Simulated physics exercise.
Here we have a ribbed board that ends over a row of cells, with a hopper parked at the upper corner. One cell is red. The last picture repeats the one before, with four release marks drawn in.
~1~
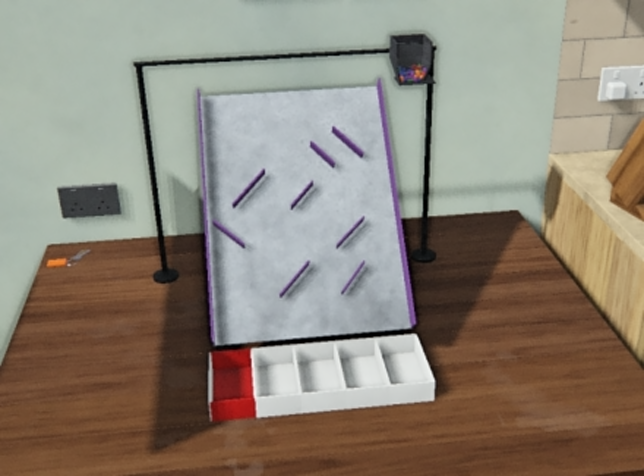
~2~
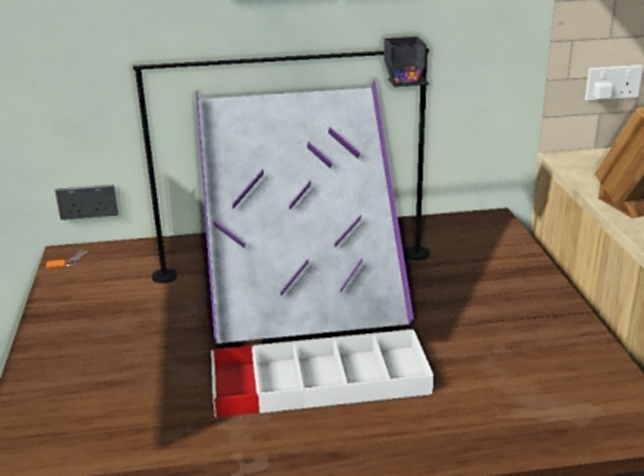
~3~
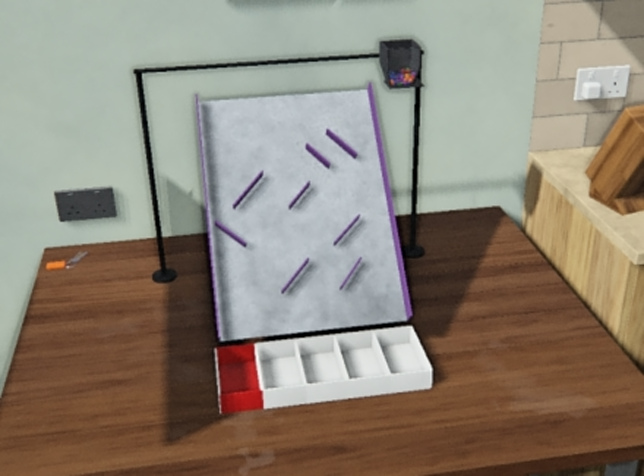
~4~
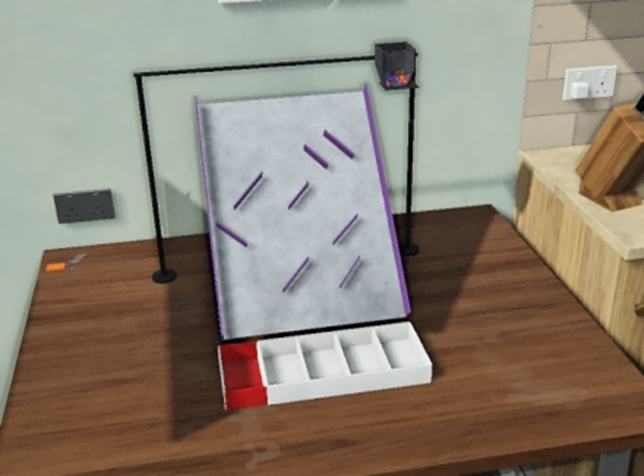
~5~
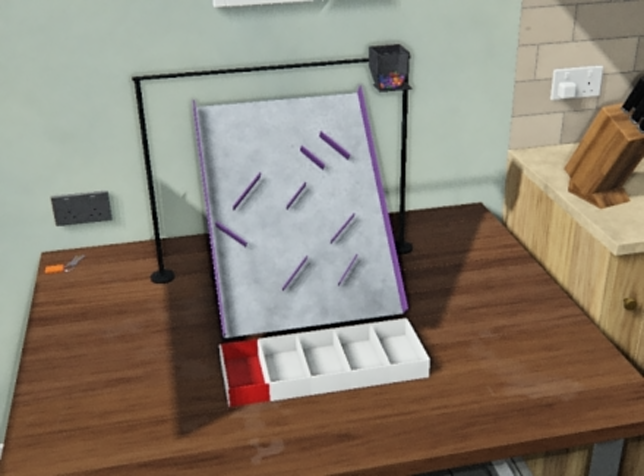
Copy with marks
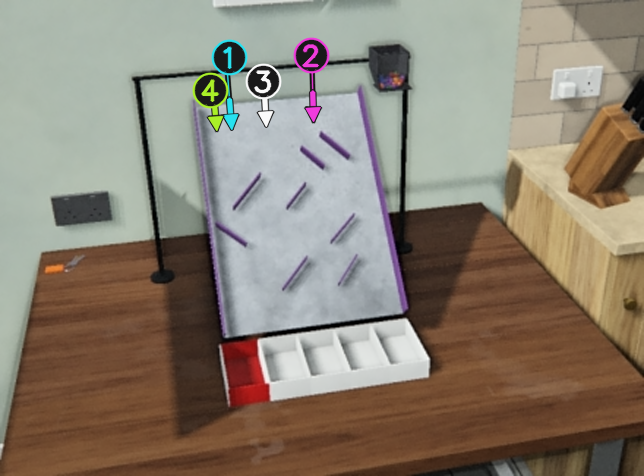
A tilted gray board with purple ribs stood on a wooden table above a row of five cells, the leftmost red; only the view shifted slightly, while the dark hopper at upper right stayed put.
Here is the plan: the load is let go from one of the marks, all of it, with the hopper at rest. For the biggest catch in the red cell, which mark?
Mark 3 does it best.
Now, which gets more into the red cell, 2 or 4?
That would be 4.
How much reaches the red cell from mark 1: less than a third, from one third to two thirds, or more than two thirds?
Less than a third.
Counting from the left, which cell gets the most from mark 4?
It is the second one.
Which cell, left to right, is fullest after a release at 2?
It is the fifth one.
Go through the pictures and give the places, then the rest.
Hopper (410, 76), jelly beans, door shut, in the first picture.
Ribs (308, 142) to (332, 163), (329, 127) to (360, 153), (233, 204) to (263, 169), in the second picture.
Ribs (290, 205) to (310, 181), (215, 220) to (246, 243), (335, 242) to (360, 214), in the third picture.
Ribs (284, 289) to (309, 257), (341, 284) to (360, 255), in the fourth picture.
Red cell (249, 394), number 1 of 5 from the left, in the fifth picture.
On the marked copy, mark 1 meets the board at (231, 124); mark 2 meets the board at (313, 116); mark 3 meets the board at (266, 121); mark 4 meets the board at (216, 125).
If 1 is chosen, about a tenth in the red cell, the larger part in other cells, about a tenth held on the board.
If 2 is chosen, about a tenth in the red cell, almost all in other cells.
If 3 is chosen, roughly a third in the red cell, roughly two thirds in other cells.
If 4 is chosen, roughly a quarter in the red cell, the larger part in other cells, just a few held on the board.
